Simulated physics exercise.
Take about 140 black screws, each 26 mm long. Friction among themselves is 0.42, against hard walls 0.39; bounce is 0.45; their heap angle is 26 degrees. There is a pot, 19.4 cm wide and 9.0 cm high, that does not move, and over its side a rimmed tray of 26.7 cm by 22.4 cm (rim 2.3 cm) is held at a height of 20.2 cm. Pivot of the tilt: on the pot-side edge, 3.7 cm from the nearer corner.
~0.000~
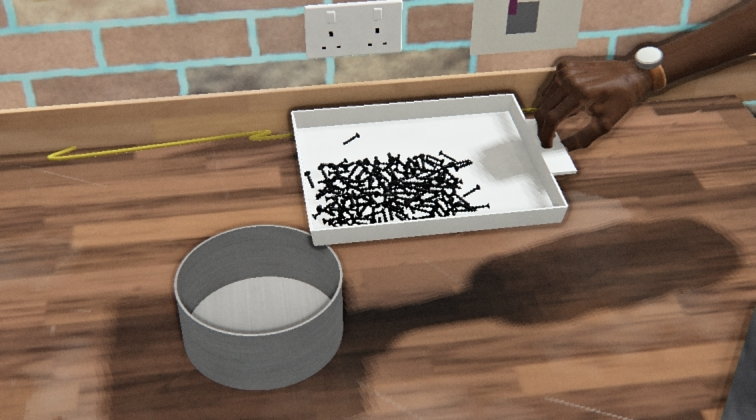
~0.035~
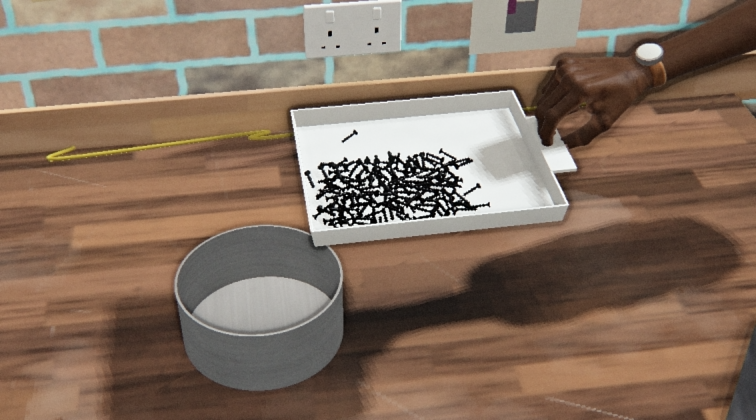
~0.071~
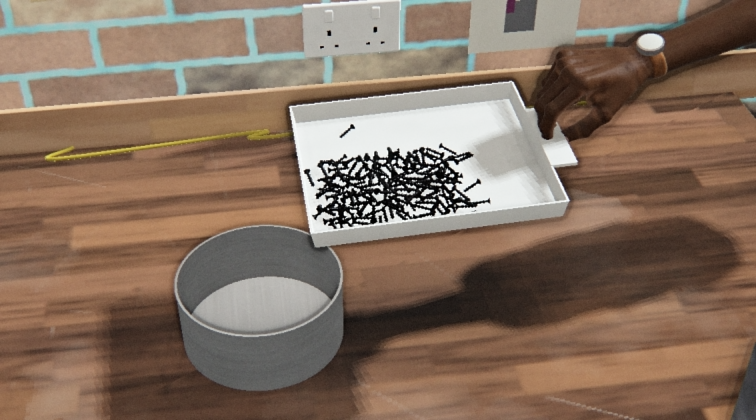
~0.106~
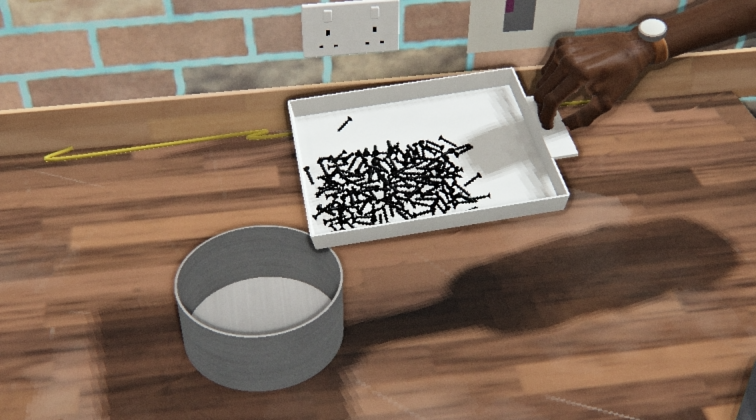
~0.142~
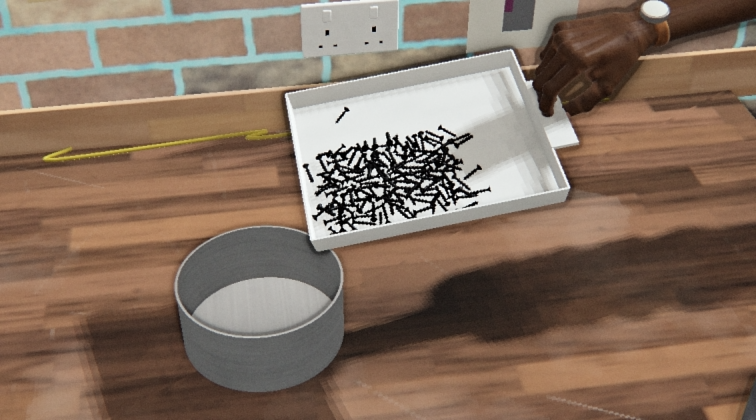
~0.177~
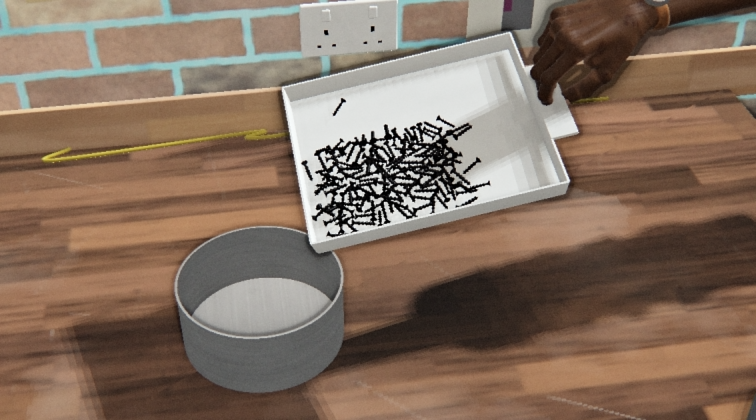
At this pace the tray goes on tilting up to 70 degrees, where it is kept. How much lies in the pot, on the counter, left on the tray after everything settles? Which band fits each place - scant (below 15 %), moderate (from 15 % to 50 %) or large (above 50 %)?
Pot - scant; counter - large; tray - moderate.
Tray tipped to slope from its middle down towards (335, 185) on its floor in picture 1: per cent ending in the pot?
That comes to around 55 per cent.
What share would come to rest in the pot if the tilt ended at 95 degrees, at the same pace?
That would give about 5 per cent.
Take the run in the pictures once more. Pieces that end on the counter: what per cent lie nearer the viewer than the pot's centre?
Share: Some 100 %.
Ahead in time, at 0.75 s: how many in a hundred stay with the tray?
Some 55 per cent of the load.
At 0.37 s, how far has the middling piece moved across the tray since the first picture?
Displacement on the tray: About 2 cm.
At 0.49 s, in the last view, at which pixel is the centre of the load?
My estimate is roughly (348, 206).
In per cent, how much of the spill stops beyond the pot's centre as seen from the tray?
I'd put it close to 40 per cent.
After 0.37 s, tilt 45 degrees; the tray holds 100 %, the pot 0 %.
After 0.49 s, tilt 63 degrees; the tray holds 100 %, the pot 0 %.
After 0.75 s, tilt 70 degrees; the tray holds 55 %, the pot 0 %.
At rest (2.0 s), pot 5 %, counter 60 %, tray 35 %.
